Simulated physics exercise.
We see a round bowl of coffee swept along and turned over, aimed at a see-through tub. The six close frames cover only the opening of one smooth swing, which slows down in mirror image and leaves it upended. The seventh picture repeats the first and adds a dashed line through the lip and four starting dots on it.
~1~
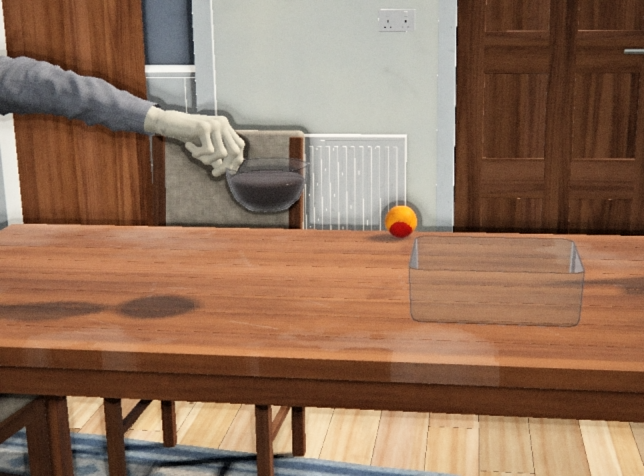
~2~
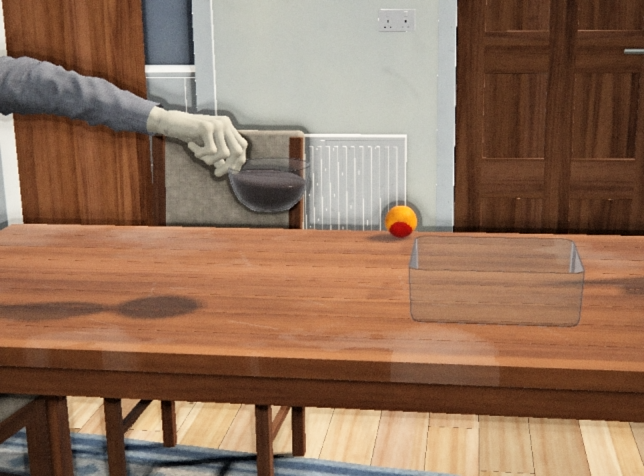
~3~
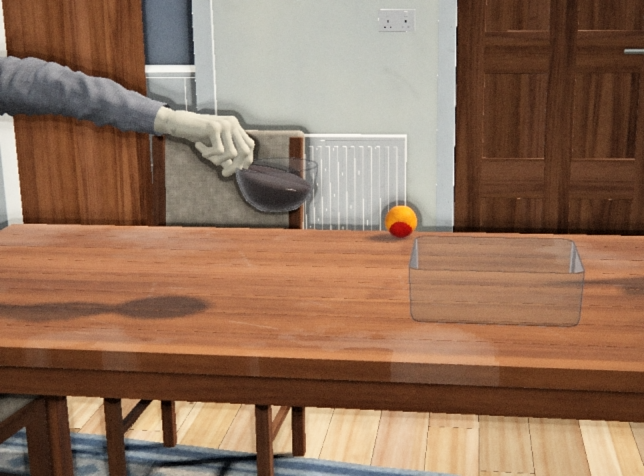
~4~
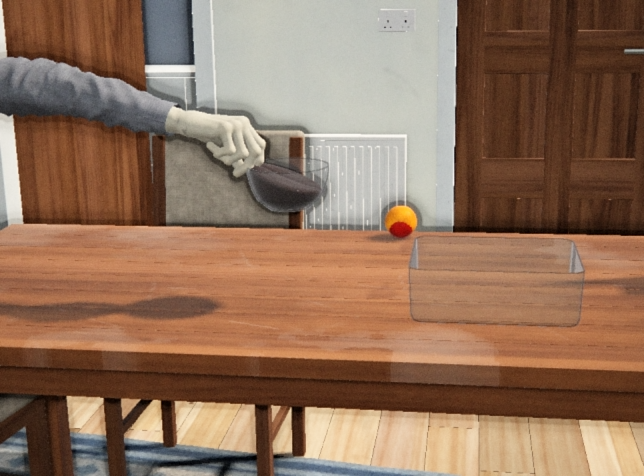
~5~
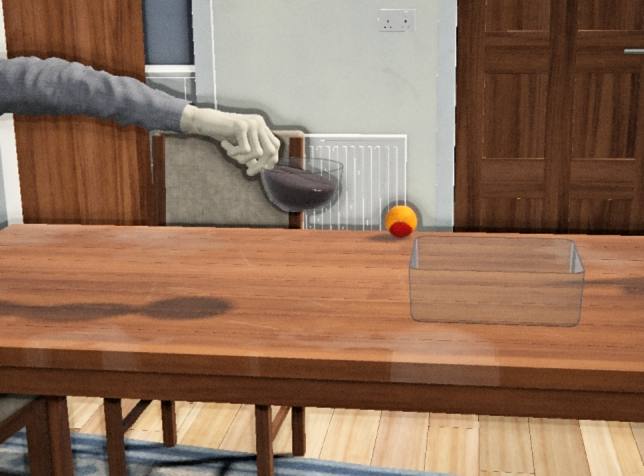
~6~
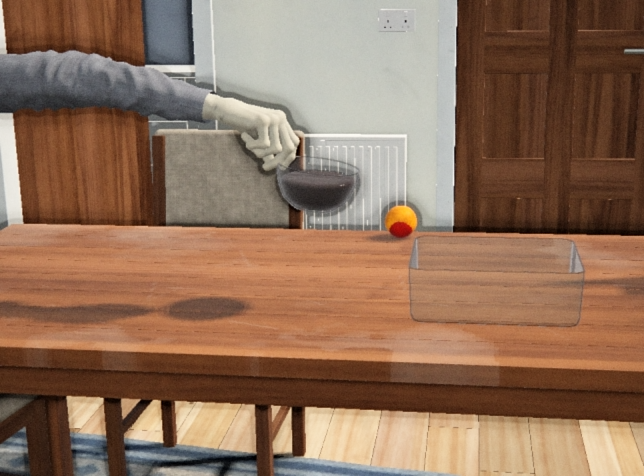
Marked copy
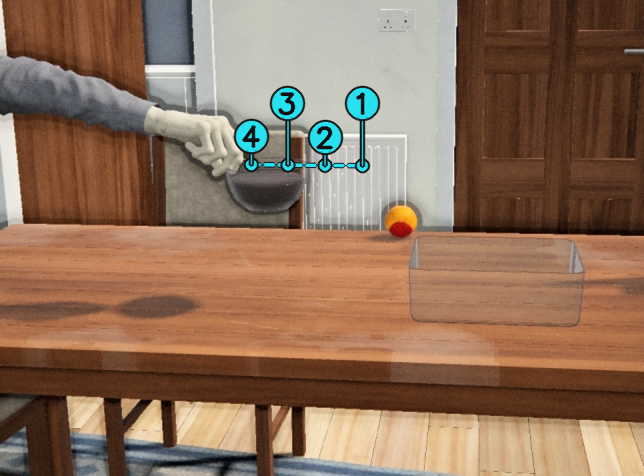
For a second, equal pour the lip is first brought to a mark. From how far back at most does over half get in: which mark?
2 is the one.
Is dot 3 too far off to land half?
Yes, it does.
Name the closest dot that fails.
The answer is 3.
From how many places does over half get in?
Two of the four.
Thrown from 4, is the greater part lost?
Yes.
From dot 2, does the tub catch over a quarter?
Yes, clearly.
On the marked copy, 1 at (362, 165); 2 at (325, 165); 3 at (287, 165); 4 at (251, 164).
If 1 is chosen, about 96 % lands in the tub, 0 % falls short and 4 % goes beside or beyond.
If 2 is chosen, about 75 % lands in the tub, 23 % falls short.
If 3 is chosen, about 24 % lands in the tub, 74 % falls short.
If 4 is chosen, about 0 % lands in the tub, 100 % falls short.
